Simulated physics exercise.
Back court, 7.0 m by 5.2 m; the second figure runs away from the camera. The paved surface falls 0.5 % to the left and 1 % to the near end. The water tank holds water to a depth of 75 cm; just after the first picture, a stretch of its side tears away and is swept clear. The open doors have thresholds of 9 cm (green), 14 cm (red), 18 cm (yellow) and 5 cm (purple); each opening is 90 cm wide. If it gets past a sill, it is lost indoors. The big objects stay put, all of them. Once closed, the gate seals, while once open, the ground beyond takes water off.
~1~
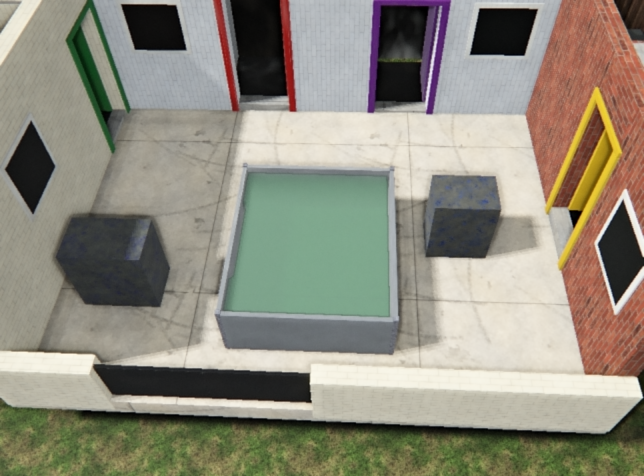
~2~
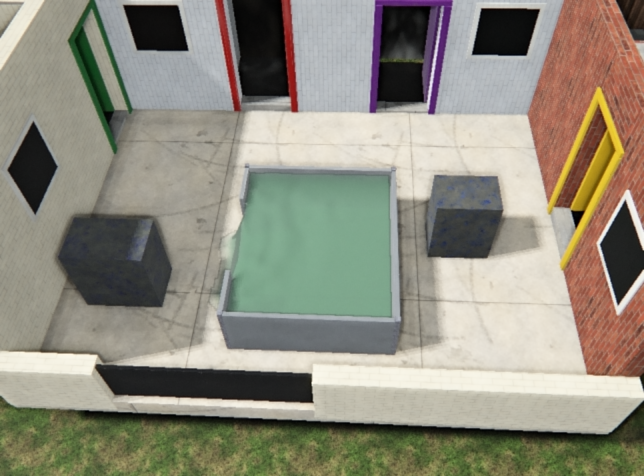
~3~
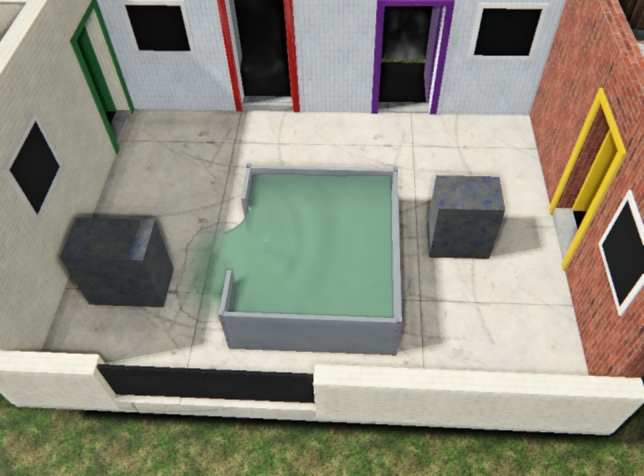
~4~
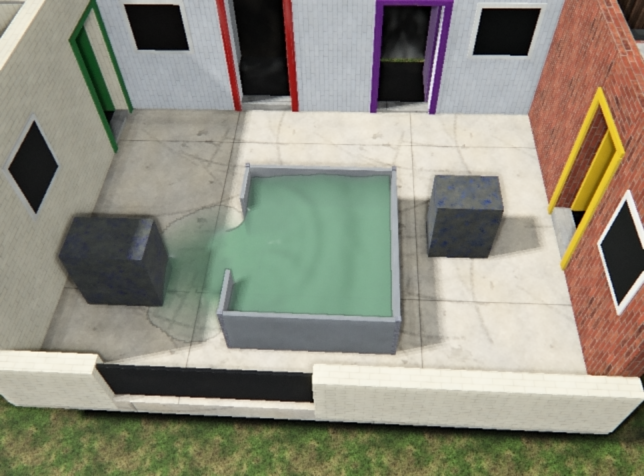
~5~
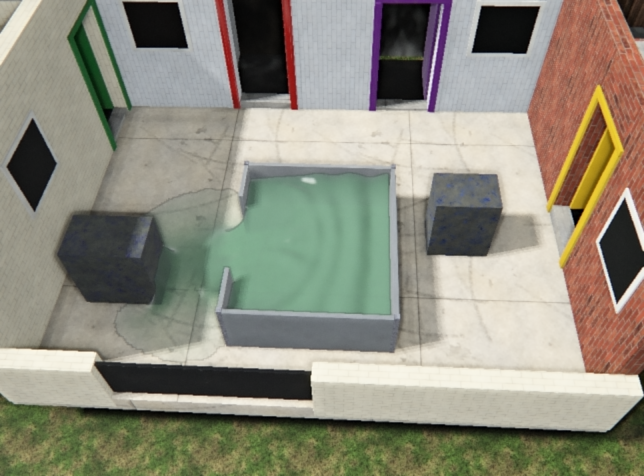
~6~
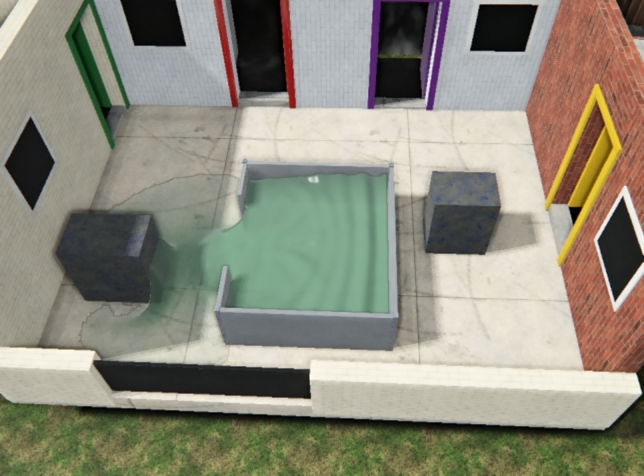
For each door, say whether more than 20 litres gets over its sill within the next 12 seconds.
As I see it, watch the green door: It will outstrip the limit. Watch the red door: It will not outstrip the limit. Watch the yellow door: It will not outstrip the limit. Watch the purple door: It will outstrip the limit.
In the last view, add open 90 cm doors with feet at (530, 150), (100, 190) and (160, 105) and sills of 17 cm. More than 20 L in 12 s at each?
Result in order - not enough, more than that, more than that.
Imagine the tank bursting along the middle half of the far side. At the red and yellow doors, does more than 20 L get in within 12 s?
So red ends up past the limit and yellow ends up short of it.
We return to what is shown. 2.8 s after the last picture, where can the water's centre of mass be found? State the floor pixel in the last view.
I'd put it close to (228, 253).
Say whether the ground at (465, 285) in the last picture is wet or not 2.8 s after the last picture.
Looks like it's not yet wet.
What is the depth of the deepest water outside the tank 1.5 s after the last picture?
Depth: Approx. 44 cm.
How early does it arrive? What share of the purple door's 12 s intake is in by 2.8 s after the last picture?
Share: ~ 0 %.
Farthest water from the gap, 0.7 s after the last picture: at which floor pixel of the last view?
I'd mark it close to (114, 145).
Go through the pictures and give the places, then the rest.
In the first picture, still water, 75 cm deep, in the water tank at (313, 239).
In the second picture, the front is at a hidden place, 0.7 m from the gap at (242, 257); 0.3 m2 of floor is under water; 75 cm left at the back of the water tank.
In the third picture, the front is at (189, 306), 1.0 m from the gap at (244, 259); 1.1 m2 of floor is under water; 75 cm left at the back of the water tank.
In the fourth picture, the front is at a hidden place, 1.4 m from the gap at (243, 259); 2.1 m2 of floor is under water; 74 cm left at the back of the water tank.
In the fifth picture, the front is at a hidden place, 2.0 m from the gap at (242, 257); 3.5 m2 of floor is under water; 68 cm left at the back of the water tank.
In the sixth picture, water pours out at (240, 255) and has run 2.5 m, to a hidden place; typically 5 cm deep outside, 63 cm at the water tank's back.
Then, 0.7 s after the last picture water covers 25 % of the floor and is deepest (56 cm) near (179, 273); green door not reached, red door not reached, yellow door not reached, purple door not reached.
Then, 1.5 s after the last picture water covers 35 % of the floor and is deepest (44 cm) near (179, 273); green door 16 cm at the sill, 3 L in, red door not reached, yellow door not reached, purple door not reached.
Then, 2.8 s after the last picture water covers 60 % of the floor and is deepest (34 cm) near (179, 273); green door 23 cm at the sill, 84 L in, red door 7 cm at the sill, 0 L in, yellow door not reached, purple door not reached.
Then, 6.3 s after the last picture water covers 95 % of the floor and is deepest (20 cm) near (125, 117); green door 18 cm at the sill, 276 L in, red door 8 cm at the sill, 0 L in, yellow door 9 cm at the sill, 0 L in, purple door 3 cm at the sill, 0 L in.
Then, 11.3 s after the last picture water covers 95 % of the floor and is deepest (16 cm) near (384, 390); green door 8 cm at the sill, 324 L in, red door 8 cm at the sill, 0 L in, yellow door 11 cm at the sill, 0 L in, purple door 11 cm at the sill, 41 L in.
